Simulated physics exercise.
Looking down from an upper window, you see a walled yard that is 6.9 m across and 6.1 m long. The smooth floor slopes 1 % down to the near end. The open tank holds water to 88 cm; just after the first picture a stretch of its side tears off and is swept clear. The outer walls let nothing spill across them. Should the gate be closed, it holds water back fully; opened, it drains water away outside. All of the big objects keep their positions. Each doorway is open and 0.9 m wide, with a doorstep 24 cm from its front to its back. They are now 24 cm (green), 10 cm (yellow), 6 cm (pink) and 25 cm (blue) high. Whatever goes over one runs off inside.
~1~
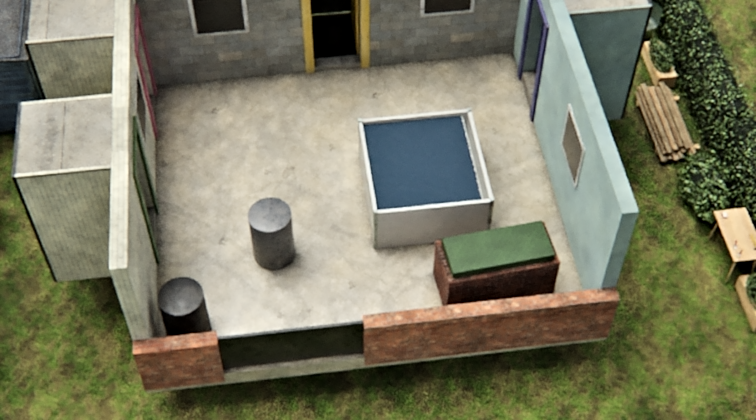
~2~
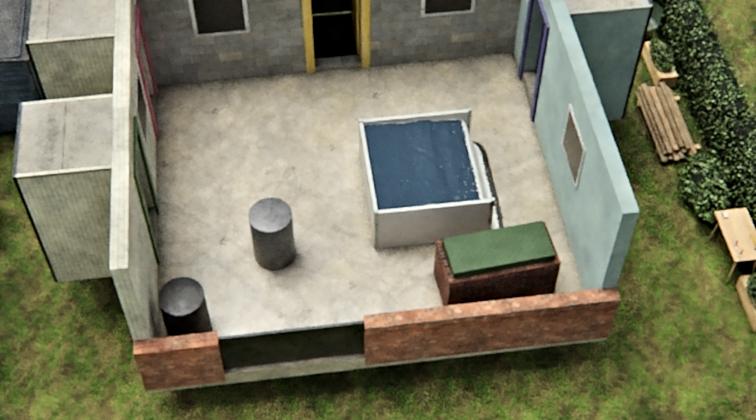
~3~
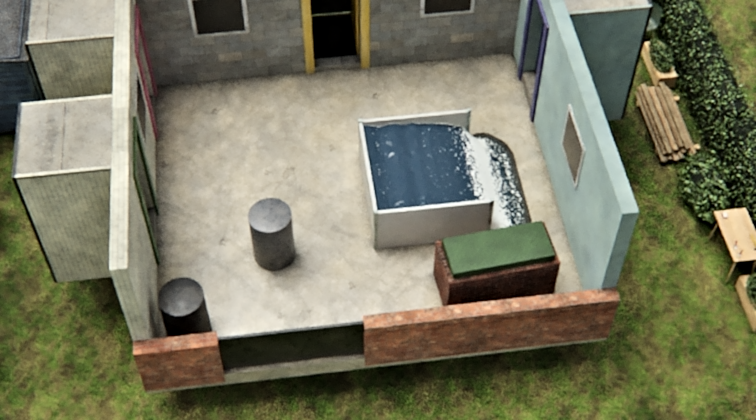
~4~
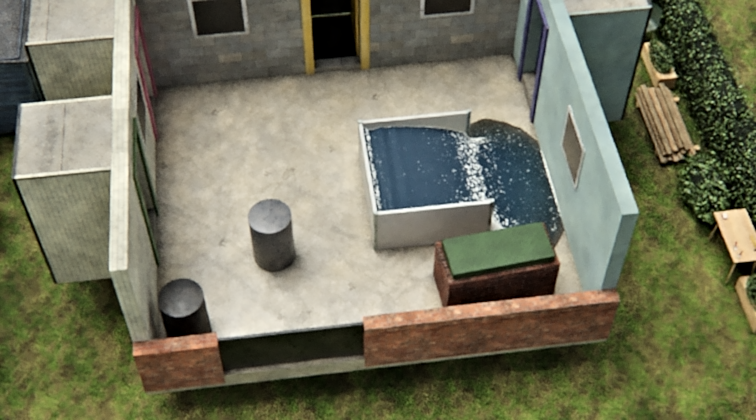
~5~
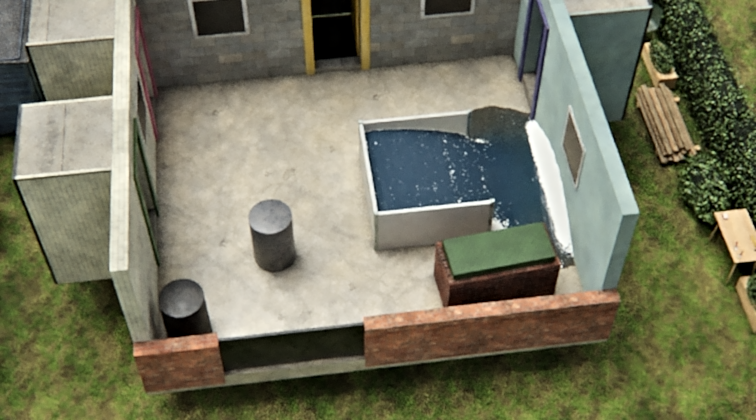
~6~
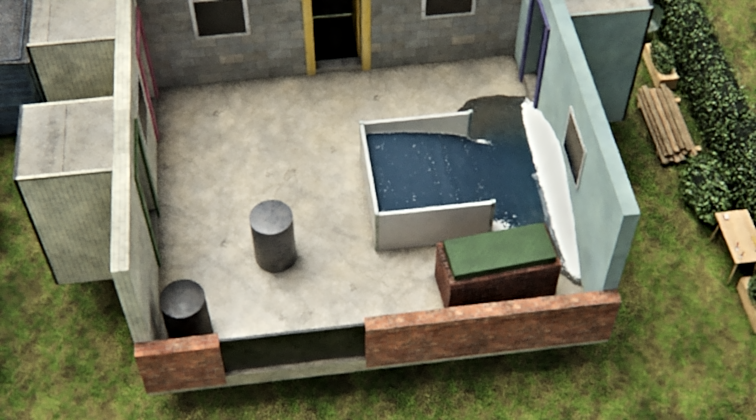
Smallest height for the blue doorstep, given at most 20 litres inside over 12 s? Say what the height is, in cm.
About 17 cm.
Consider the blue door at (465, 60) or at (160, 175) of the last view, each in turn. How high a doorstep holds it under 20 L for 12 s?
First place around 29 cm, second around 10.5 cm.
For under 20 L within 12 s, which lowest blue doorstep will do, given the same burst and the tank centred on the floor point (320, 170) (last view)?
About 30 cm.
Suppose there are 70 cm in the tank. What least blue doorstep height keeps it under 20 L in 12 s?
Roughly 12.5 centimetres.
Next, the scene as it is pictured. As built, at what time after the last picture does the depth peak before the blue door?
Peak time: About 0.6 s.
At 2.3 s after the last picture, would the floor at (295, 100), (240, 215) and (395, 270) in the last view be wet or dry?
Listed order - soaked through, unwetted, soaked through.
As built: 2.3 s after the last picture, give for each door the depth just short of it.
Green door 0 cm, yellow door 9 cm, pink door 0 cm, blue door 14 cm.
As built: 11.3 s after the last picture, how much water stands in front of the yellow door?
About 7.5 centimetres.
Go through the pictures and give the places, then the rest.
The first frame shows still water, 88 cm deep, in the open tank at (424, 162); the blue door at (532, 59) is dry.
In the second frame, the gap is at (476, 180), the front 0.3 m out at a hidden place; the back of the open tank holds 88 cm.
In the third frame, water pours out at (476, 180) and has run 0.7 m, to a hidden place; about 14 cm deep outside, 86 cm at the back.
In the fourth frame, water pours out at (475, 183) and has run 1.3 m, to (561, 225); about 12 cm deep outside, 76 cm at the back.
In the fifth frame, water pours out at (476, 183) and has run 1.5 m, to (572, 259); about 16 cm deep outside, 75 cm at the back.
In the sixth frame, the front is at (579, 280), 1.7 m from the gap at (477, 184); 4.6 m2 of floor is wet, 72 cm left at the back; water is at the blue door at (534, 61).
Then, 0.7 s after the last picture water covers 20 % of the floor, deepest (60 cm) near (542, 191); 24 cm at the blue door, 0 litres in over its 25 cm doorstep.
Then, 2.3 s after the last picture water covers 50 % of the floor, deepest (41 cm) near (590, 320); 14 cm at the blue door, 1 litre in over its 25 cm doorstep.
Then, 11.3 s after the last picture water covers 100 % of the floor, deepest (14 cm) near (345, 349); 6 cm at the blue door, 1 litre in over its 25 cm doorstep.
At the blue door as built, the water peaked near 24 cm, 0.7 s after the last picture.
Run again over the same 12 s with other heights there, 38 litres in over 14 cm, 10 litres over 19 cm. The limit of 20 litres is kept from about 17 cm up.
